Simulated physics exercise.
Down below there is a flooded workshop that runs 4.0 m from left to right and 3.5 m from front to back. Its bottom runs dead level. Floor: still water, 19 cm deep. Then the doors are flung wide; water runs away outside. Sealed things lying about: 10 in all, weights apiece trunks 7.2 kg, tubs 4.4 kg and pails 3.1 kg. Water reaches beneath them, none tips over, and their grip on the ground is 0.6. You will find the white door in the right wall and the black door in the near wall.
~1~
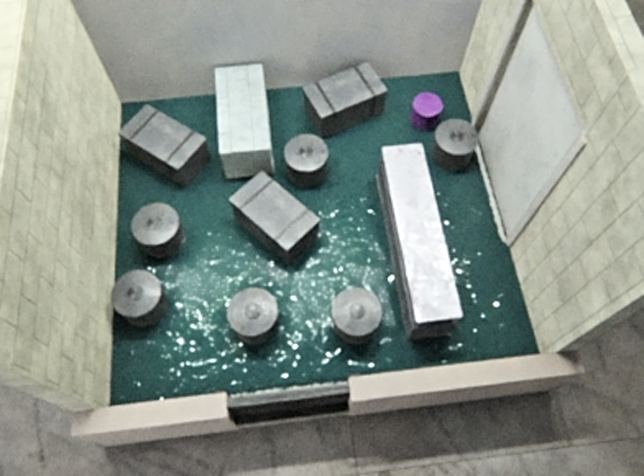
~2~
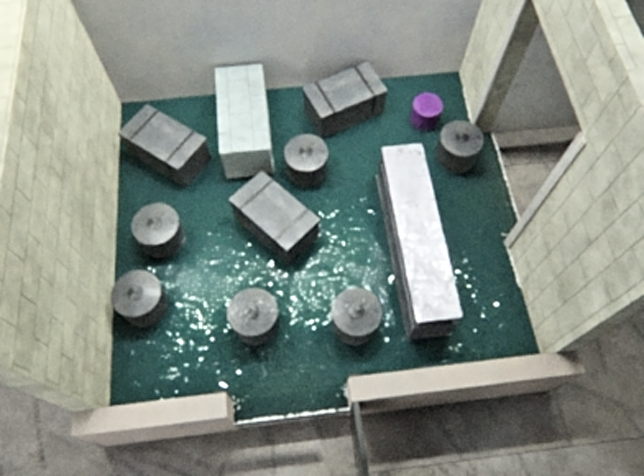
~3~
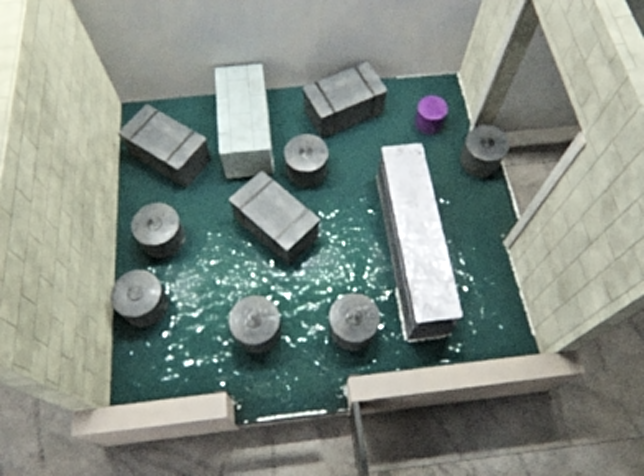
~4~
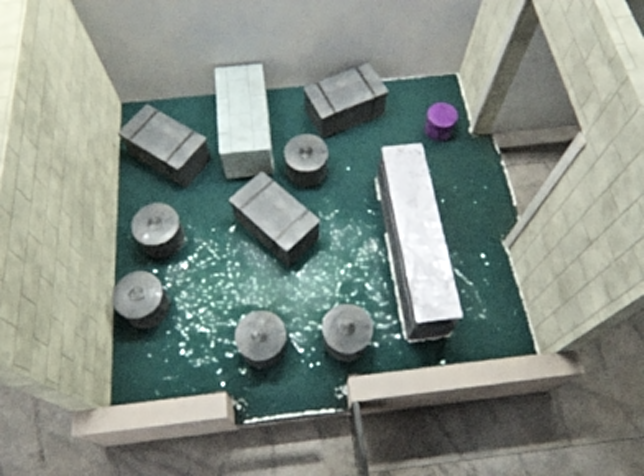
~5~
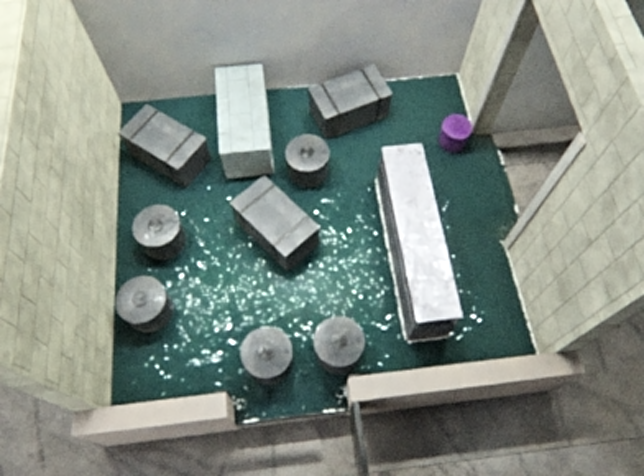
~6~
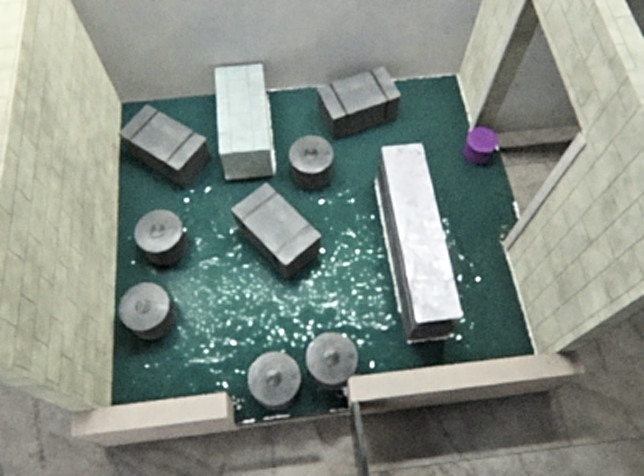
A small walled workshop with a flooded green floor is seen from above by a camera that stays still. Grey tubs and boxes stand in the glinting water, with a pale box at the back, a long white-topped block right of centre and a purple pail at back right. Panels in the right and front walls open, a grey tub slips out through the right gap, the pail drifts after it into the opening, and two front tubs slide together toward the front gap while others shift slightly.
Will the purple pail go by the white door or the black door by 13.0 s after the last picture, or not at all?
I'd expect the purple pail to leave through the white door.
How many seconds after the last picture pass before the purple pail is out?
Around 0.5 s.
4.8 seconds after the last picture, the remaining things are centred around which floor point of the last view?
Mean position approx. (319, 246).
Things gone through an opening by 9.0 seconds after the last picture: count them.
I make it 8.
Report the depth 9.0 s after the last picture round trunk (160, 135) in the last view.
I'd say some 7 cm.
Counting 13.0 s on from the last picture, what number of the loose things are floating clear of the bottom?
Total: 2.
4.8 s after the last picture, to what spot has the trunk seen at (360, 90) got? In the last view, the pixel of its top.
I'd put it somewhere near (470, 142).
Then, 1.0 s after the last picture the purple pail has gone out by the white door; 4 of 10 are out; 6 afloat.
Then, 4.8 s after the last picture the purple pail has gone out by the white door; 4 of 10 are out; 6 afloat.
Then, 9.0 s after the last picture the purple pail has gone out by the white door; 8 of 10 are out; 2 afloat.
Then, 13.0 s after the last picture the purple pail has gone out by the white door; 8 of 10 are out; 2 afloat.
